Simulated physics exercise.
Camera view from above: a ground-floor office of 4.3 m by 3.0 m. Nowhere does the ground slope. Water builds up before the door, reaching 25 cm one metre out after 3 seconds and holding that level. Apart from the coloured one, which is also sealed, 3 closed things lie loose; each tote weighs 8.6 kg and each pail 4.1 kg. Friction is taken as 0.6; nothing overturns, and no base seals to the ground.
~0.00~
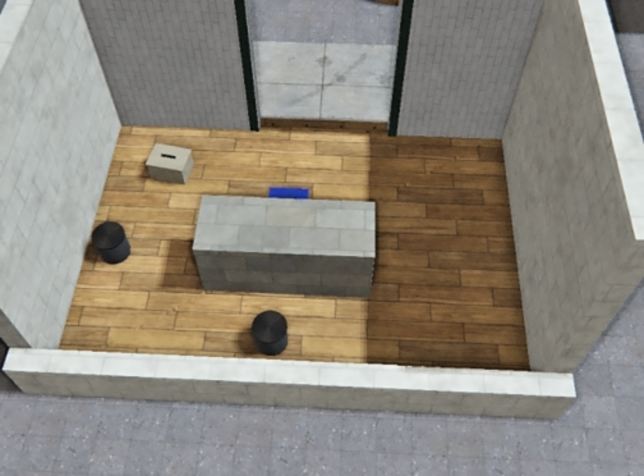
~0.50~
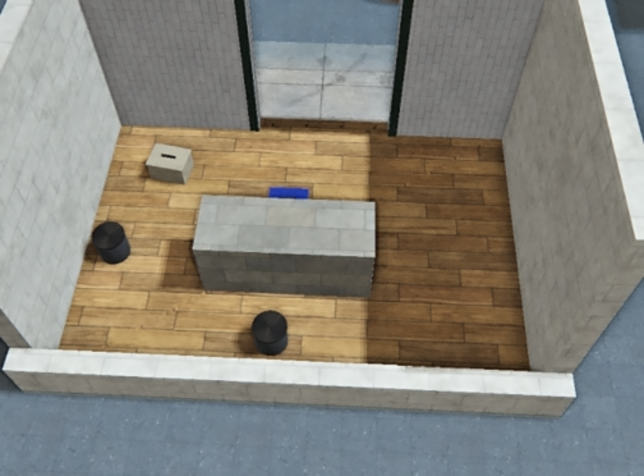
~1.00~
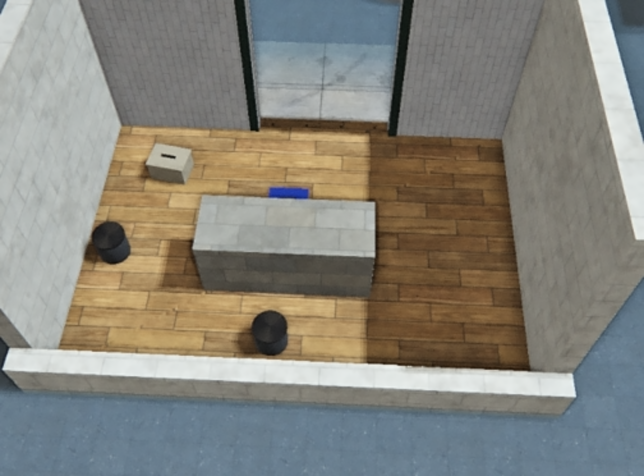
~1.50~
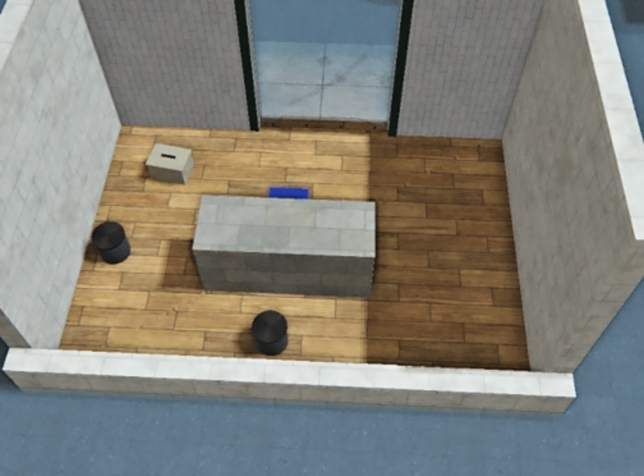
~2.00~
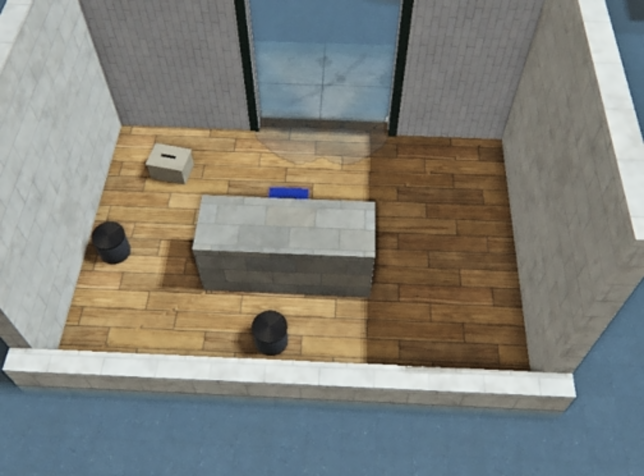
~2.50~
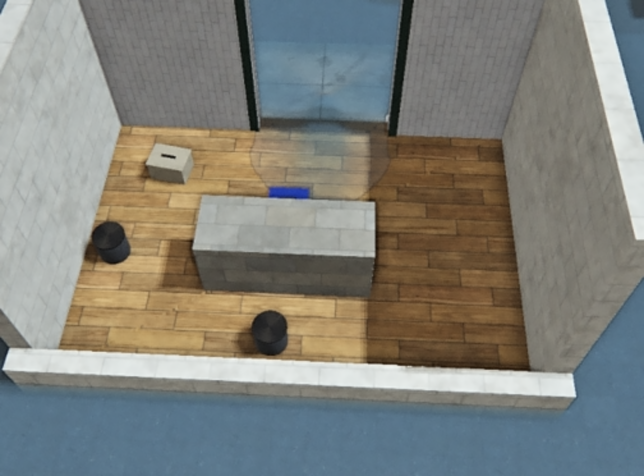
Water covers the ground outside, then spreads a little through the doorway onto the wooden floor.
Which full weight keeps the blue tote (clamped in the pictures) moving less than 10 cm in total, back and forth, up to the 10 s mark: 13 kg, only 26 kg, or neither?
Neither does it.
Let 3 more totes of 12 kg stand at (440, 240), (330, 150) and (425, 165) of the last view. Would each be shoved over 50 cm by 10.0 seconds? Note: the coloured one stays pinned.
Answer by position: Outside the range; outside the range; inside the range.
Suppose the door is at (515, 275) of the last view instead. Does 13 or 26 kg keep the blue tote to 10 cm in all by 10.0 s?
That way, only the big mass suffices.
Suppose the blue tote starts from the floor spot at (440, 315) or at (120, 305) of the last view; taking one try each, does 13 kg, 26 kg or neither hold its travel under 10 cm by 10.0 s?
Going in order: Heavier weight required, heavier weight required.
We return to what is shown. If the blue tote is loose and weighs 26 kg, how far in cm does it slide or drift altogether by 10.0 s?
About 120 cm.
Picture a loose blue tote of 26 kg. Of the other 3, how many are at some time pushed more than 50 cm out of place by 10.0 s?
Tally: 3.
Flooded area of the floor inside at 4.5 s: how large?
Wet: Near 8.0 m2.
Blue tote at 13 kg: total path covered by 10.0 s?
Total path: Roughly 450 cm.
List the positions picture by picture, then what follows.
The first frame shows the blue tote at (288, 200) rests on the ground; water covers 0.0 m2; 0 of 4 have shifted.
The second frame shows the blue tote at (288, 200), on the bottom; 0.0 m2 under water; 0 of 4 have shifted.
The third frame shows the blue tote at (288, 200) rests on the ground; 0.0 m2 under water; 0 of 4 have shifted.
The fourth frame shows the blue tote at (288, 200), on the bottom; 0.0 m2 under water; 0 of 4 have shifted.
The fifth frame shows the blue tote at (288, 200) rests on the ground; water covers 0.5 m2; 0 of 4 have shifted.
The sixth frame shows the blue tote at (288, 200) rests on the ground; water covers 1.3 m2; 0 of 4 have shifted.
After 3.5 s the blue tote would be 20 cm from its start with 13 kg and 1 cm from its start with 26 kg; 10 cm of water round it then.
After 4.5 s the blue tote would be 83 cm from its start with 13 kg and 18 cm from its start with 26 kg; 17 cm of water round it then.
After 7.0 s the blue tote would be 209 cm from its start with 13 kg and 101 cm from its start with 26 kg; 8 cm of water round it then.
After 10.0 s the blue tote would be 144 cm from its start with 13 kg and 107 cm from its start with 26 kg; 14 cm of water round it then.
